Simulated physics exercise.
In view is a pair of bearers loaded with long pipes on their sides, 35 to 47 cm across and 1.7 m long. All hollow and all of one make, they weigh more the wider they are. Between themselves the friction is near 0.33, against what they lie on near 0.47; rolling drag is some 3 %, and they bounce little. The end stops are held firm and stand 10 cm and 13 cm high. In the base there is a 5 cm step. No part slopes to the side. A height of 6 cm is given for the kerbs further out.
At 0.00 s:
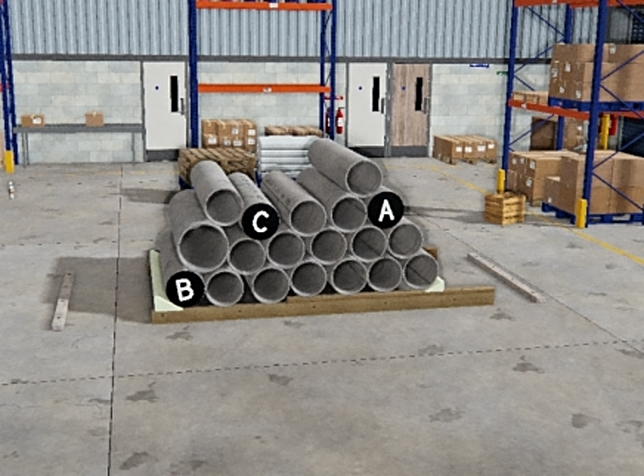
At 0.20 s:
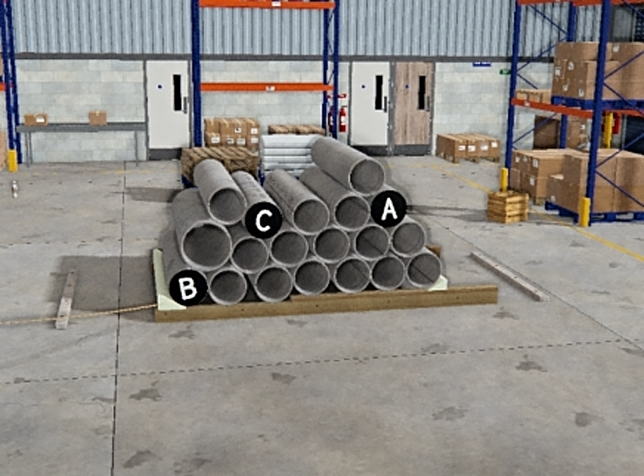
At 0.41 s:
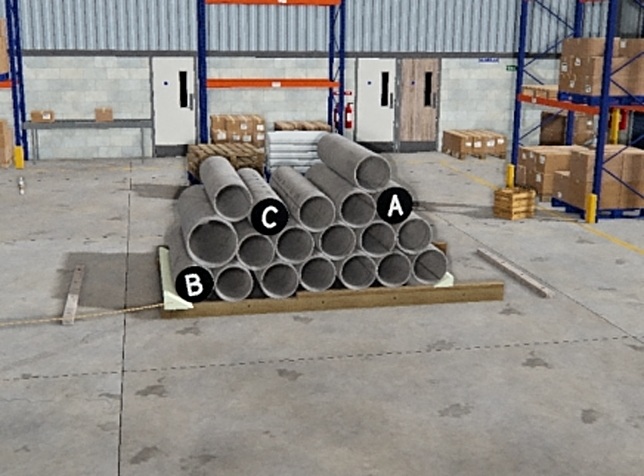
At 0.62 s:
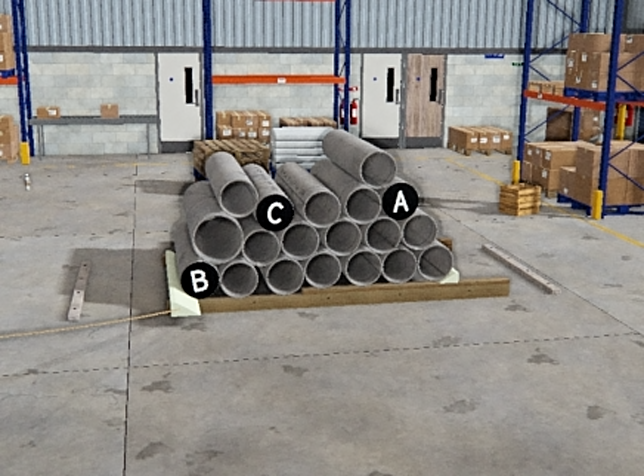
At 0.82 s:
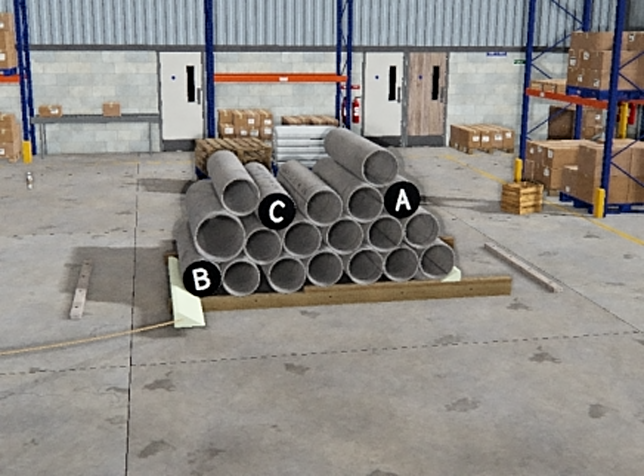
Warehouse floor with a stack of grey pipes marked A, B and C staying still as a rope draws the left chock slightly outward.
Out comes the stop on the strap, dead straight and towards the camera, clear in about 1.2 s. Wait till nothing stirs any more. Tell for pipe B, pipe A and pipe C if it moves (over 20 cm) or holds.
B moves; A holds; C moves.
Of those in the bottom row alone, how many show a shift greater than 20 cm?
The count is 1.
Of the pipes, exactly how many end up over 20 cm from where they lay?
The count is 6.
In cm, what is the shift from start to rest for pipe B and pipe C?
Pipe B: 95, pipe C: 35.
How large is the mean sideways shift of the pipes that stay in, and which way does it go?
To the left, roughly 15 cm.
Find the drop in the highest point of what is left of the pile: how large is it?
Roughly 0 cm.
After 2.21 s, 0 now displaced over 20 cm; B 19 cm left; A in place; C 3.4 cm right and 2.5 cm up.
After 2.83 s, 3 now displaced over 20 cm; B 66 cm left and 13 cm down; A in place; C in place.
After 4.85 s, 6 now displaced over 20 cm; B 96 cm left and 11 cm down; A in place; C 14 cm left and 28 cm down.
At rest by 5.3 s, 6 moved over 20 cm; not one over the kerbs; B 95 cm left and 12 cm down; A in place; C 14 cm left and 30 cm down; top of the pile 1.5 m high, from 1.5 m.
